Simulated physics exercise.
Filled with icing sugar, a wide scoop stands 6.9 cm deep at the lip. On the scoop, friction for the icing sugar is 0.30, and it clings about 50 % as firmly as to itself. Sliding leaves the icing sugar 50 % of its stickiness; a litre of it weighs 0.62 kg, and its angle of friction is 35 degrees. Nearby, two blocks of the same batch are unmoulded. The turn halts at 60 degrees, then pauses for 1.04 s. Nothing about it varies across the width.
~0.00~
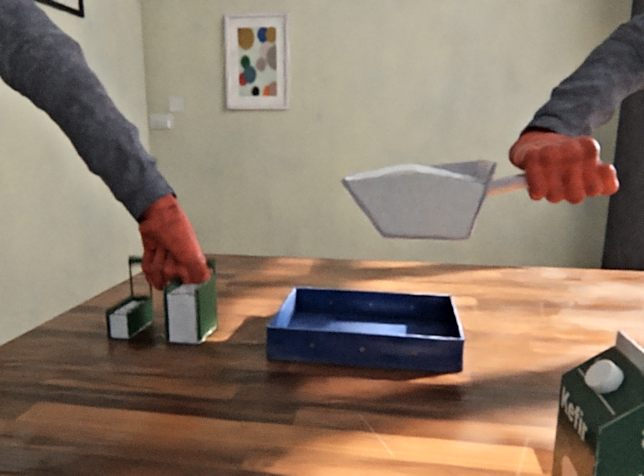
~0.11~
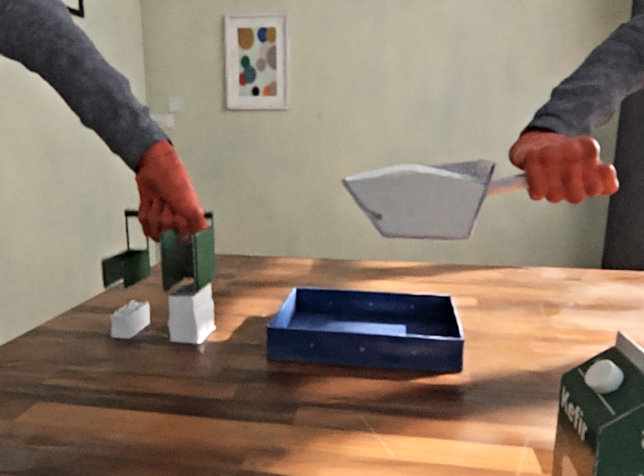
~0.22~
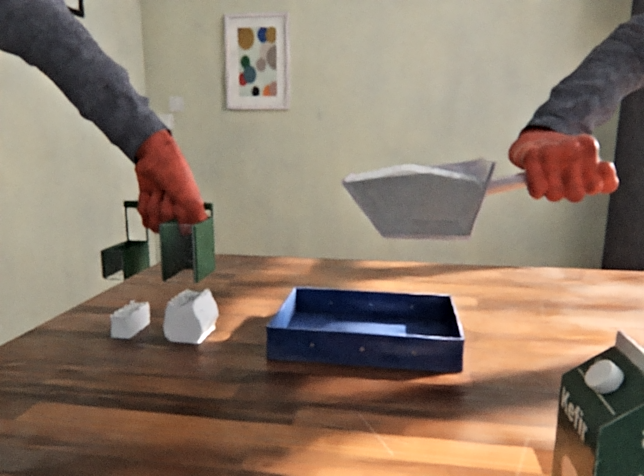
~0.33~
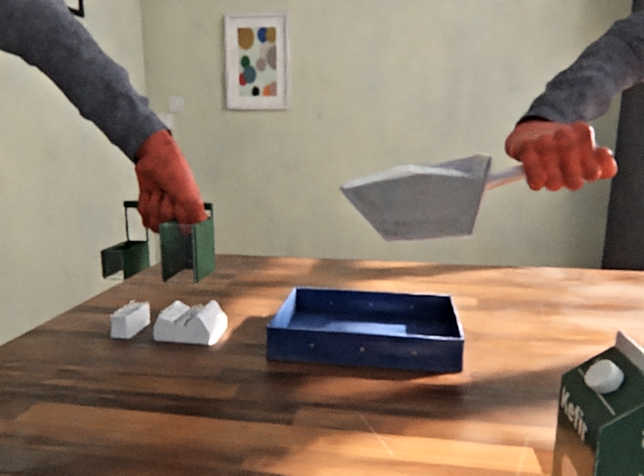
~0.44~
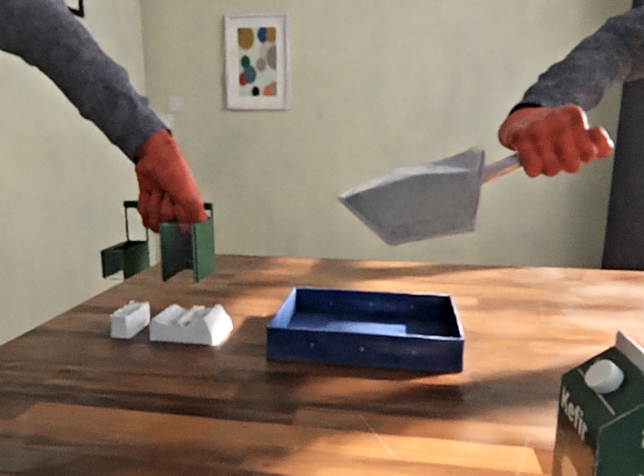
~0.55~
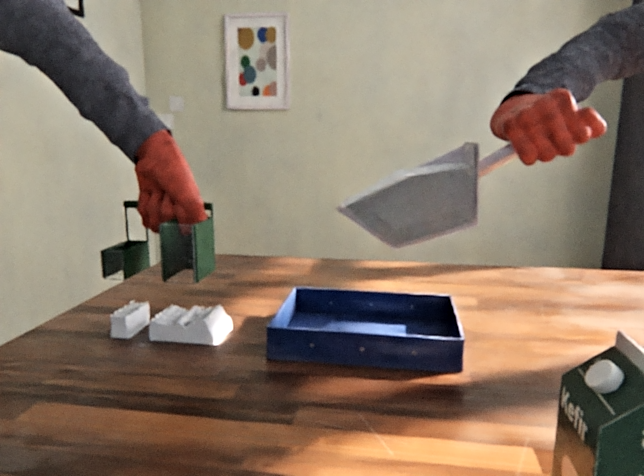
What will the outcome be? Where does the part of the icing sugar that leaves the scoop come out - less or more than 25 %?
Result: More.
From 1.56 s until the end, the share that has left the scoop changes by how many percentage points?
It changes by about 40 percent of the whole.
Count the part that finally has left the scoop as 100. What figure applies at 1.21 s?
Value noted: About 0 per cent.
By 0.85 s, the scoop is at 37 degrees and 0 % has left it.
By 1.21 s, the scoop is at 59 degrees and 0 % has left it.
By 1.56 s, the scoop is at 60 degrees and 3 % has left it.
By 1.92 s, the scoop is at 60 degrees and 40 % has left it.
By 2.18 s, at the end, the scoop is at 60 degrees and 41 % has left it.
